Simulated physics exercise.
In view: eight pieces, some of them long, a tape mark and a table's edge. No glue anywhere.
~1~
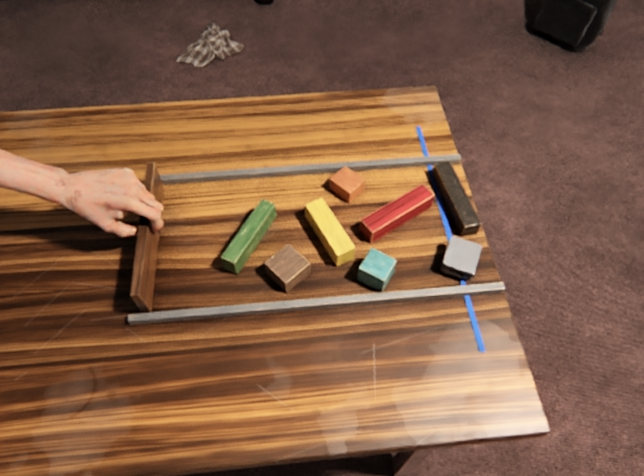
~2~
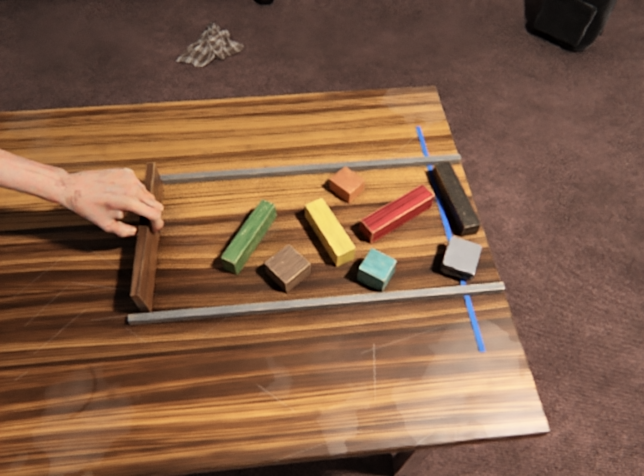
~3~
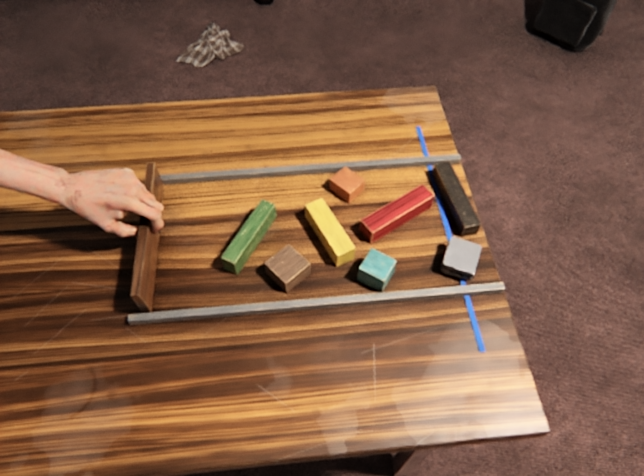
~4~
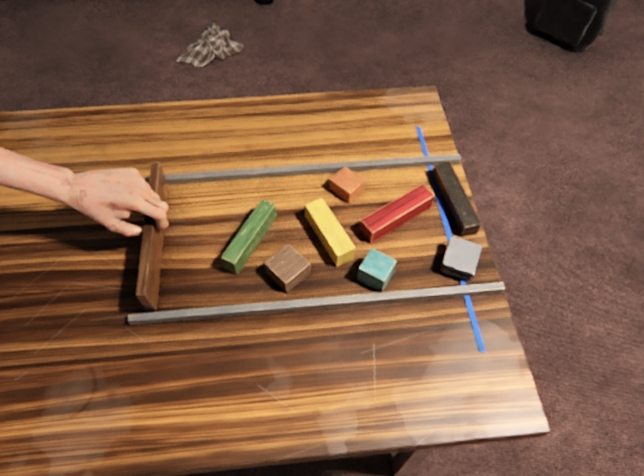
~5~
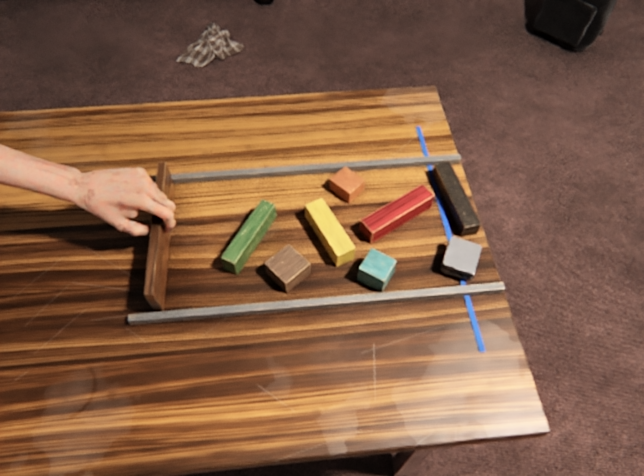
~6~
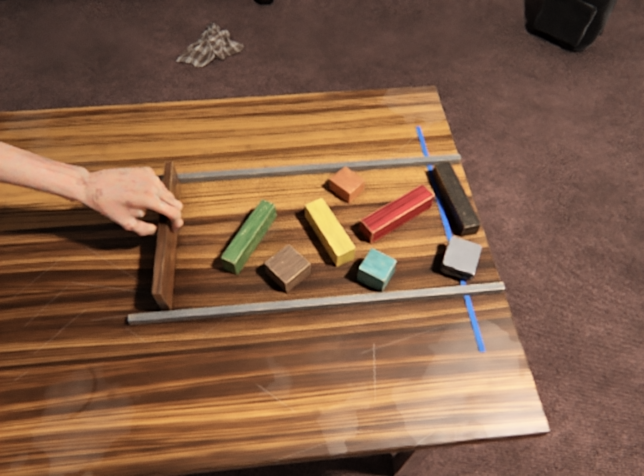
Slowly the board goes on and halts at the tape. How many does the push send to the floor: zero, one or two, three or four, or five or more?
As it turns out, the number that fall off is three or four.
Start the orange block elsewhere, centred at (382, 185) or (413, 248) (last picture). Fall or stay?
The orange block survives; is lost.
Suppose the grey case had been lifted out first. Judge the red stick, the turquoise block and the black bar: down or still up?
The red stick is lost, the turquoise block goes over, the black bar falls.
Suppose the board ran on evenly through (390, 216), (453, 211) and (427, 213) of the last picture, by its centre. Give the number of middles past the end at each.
Place by place, 0, 4 and 2.
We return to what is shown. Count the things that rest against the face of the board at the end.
The number is 3.
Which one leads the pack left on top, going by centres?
Foremost is the yellow bar.
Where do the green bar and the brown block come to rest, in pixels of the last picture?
First (455, 217), then (478, 269).
Early on, none off yet; black bar at rest near (455, 198); grey case at rest near (460, 260); red stick at rest near (397, 213).
Finally, the number that fall off is three or four; lost, turquoise block, red stick, grey case and black bar.
